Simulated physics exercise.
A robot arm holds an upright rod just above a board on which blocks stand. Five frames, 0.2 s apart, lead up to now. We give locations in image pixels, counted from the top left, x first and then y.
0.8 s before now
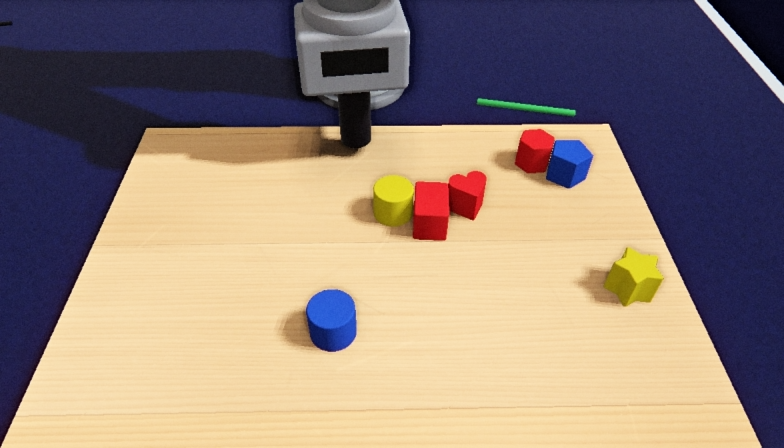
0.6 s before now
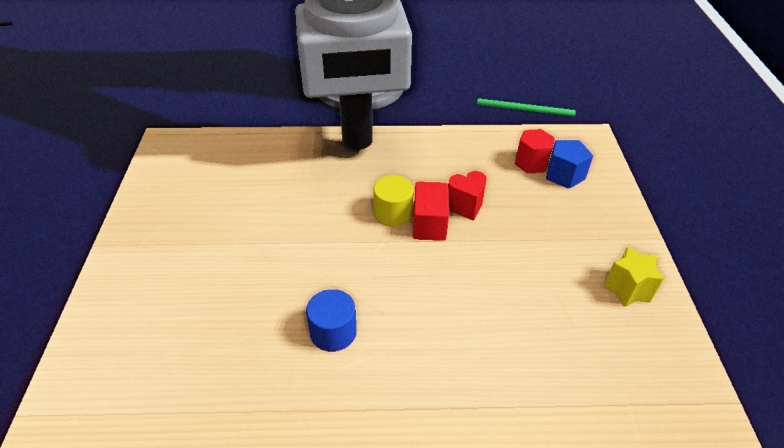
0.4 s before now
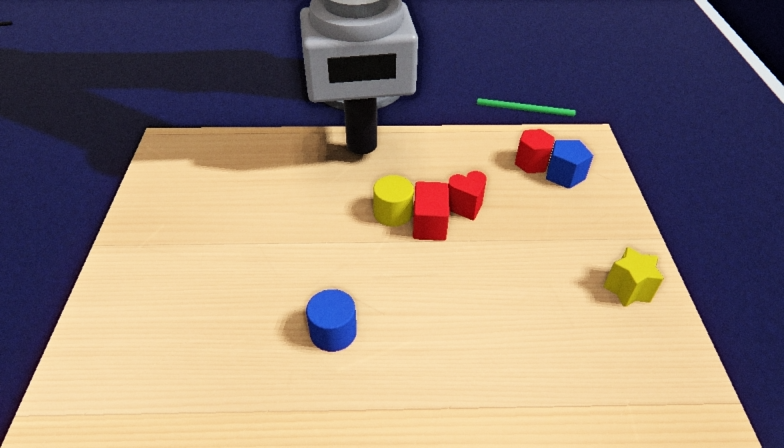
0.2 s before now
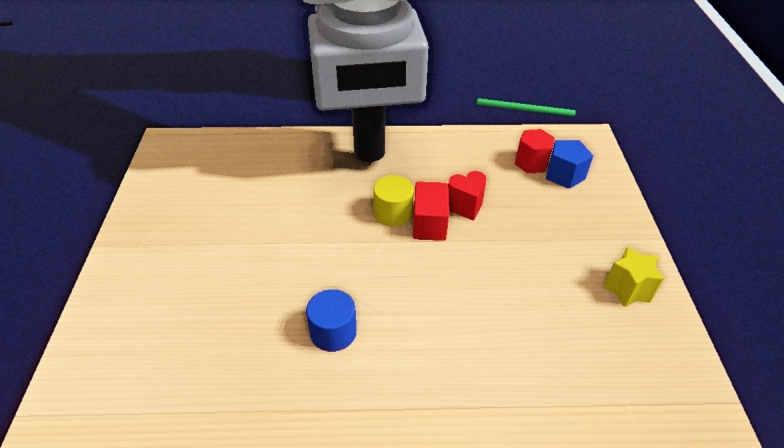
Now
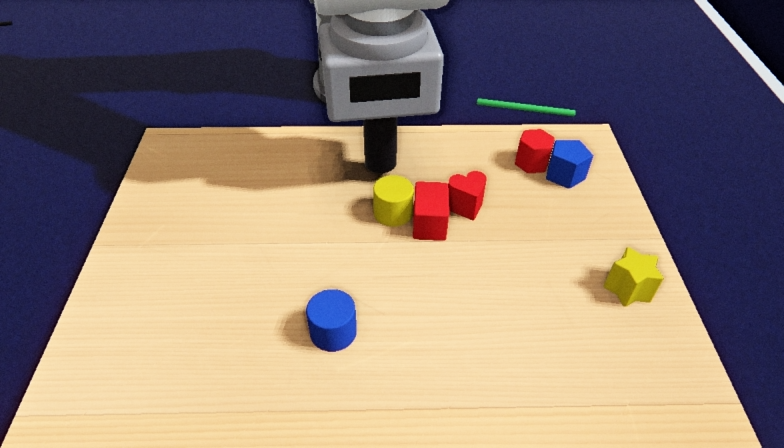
The clip shows a robot arm holding an upright black rod over a wooden board with red, blue and yellow blocks. The arm moves slightly right and toward the viewer, nearing the yellow round block, while the blocks stay still.
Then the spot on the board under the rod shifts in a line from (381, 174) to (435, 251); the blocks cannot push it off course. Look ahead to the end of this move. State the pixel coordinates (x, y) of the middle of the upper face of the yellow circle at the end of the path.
It is at (397, 234).
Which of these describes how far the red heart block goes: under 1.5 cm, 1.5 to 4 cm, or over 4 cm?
Goes under 1.5 cm.
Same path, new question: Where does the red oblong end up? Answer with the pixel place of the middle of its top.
Around pixel (471, 217).
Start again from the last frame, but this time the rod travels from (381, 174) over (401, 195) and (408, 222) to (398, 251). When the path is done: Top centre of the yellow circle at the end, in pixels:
Its top centre lands on (366, 245).
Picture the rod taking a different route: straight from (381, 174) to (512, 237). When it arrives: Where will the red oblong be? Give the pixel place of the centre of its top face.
Roughly at (441, 212).
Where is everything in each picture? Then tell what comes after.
In the first picture, tip of the rod (356, 139), middles of tops, yellow circle (393, 188), red oblong (432, 197), red heart block (469, 182).
In the second picture, rod (358, 141), nothing pushed.
In the third picture, rod (362, 145), nothing pushed.
In the fourth picture, rod (370, 153), nothing pushed.
In the fifth picture, rod (381, 163), yellow circle (393, 188), red oblong (432, 197), red heart block (469, 182).
What follows on the original path. One third of the way, rod (397, 188); yellow circle (394, 199).
Two thirds of the way, rod (415, 213); yellow circle (396, 223); red oblong (450, 208).
At the end, rod (436, 241); yellow circle (397, 234); red oblong (471, 217), turned 20° anticlockwise; red heart block unmoved.
